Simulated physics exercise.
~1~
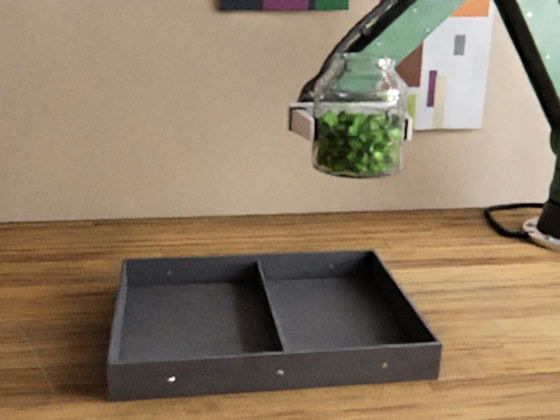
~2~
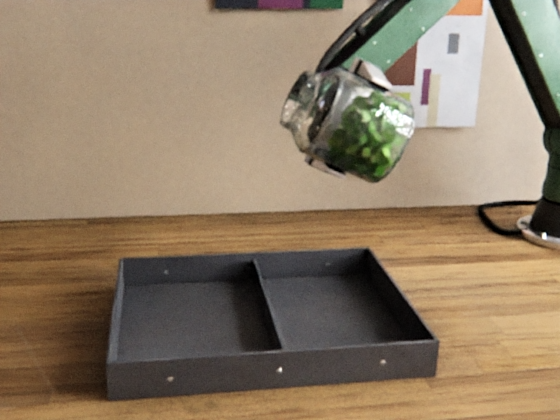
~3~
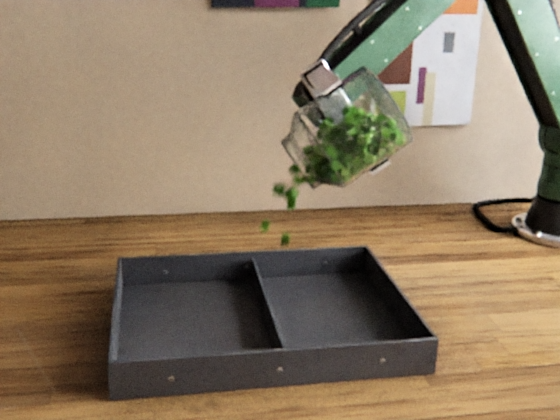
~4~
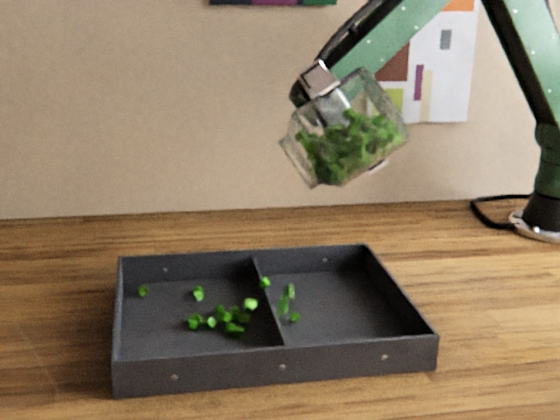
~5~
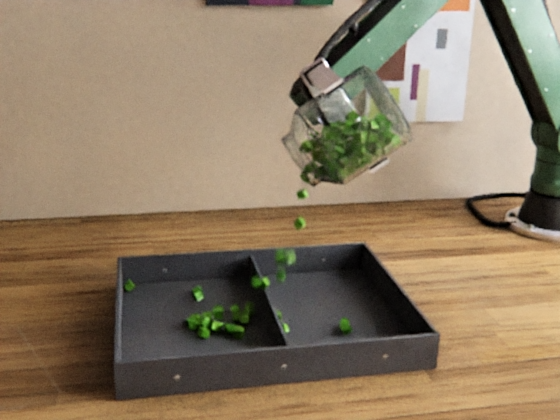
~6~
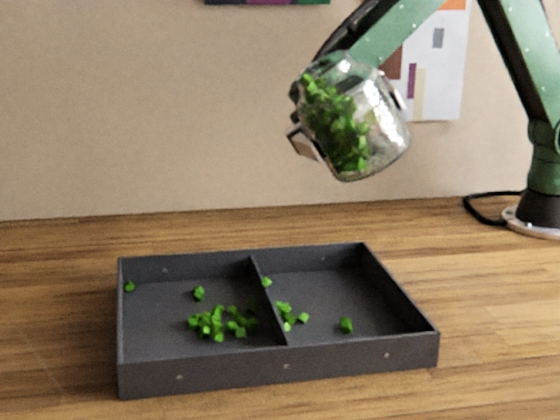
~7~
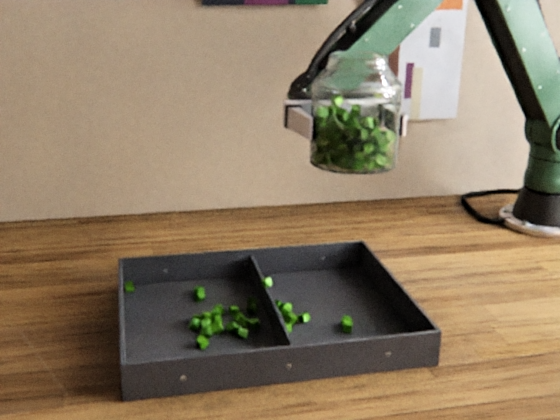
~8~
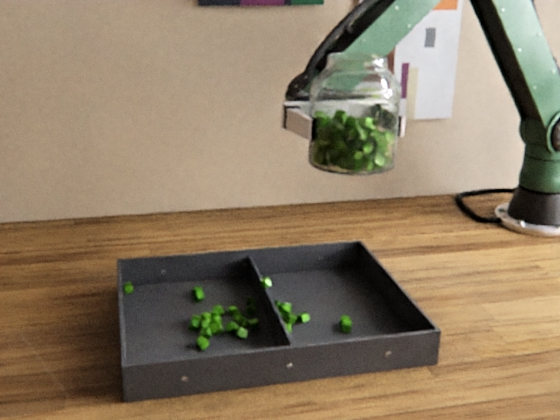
On a wooden tabletop, a green robot arm tipped a glass jar of chopped green vegetables over a dark divided tray, scattering some pieces into both sections, then turned the jar upright again, leaving most of the pieces still inside it.
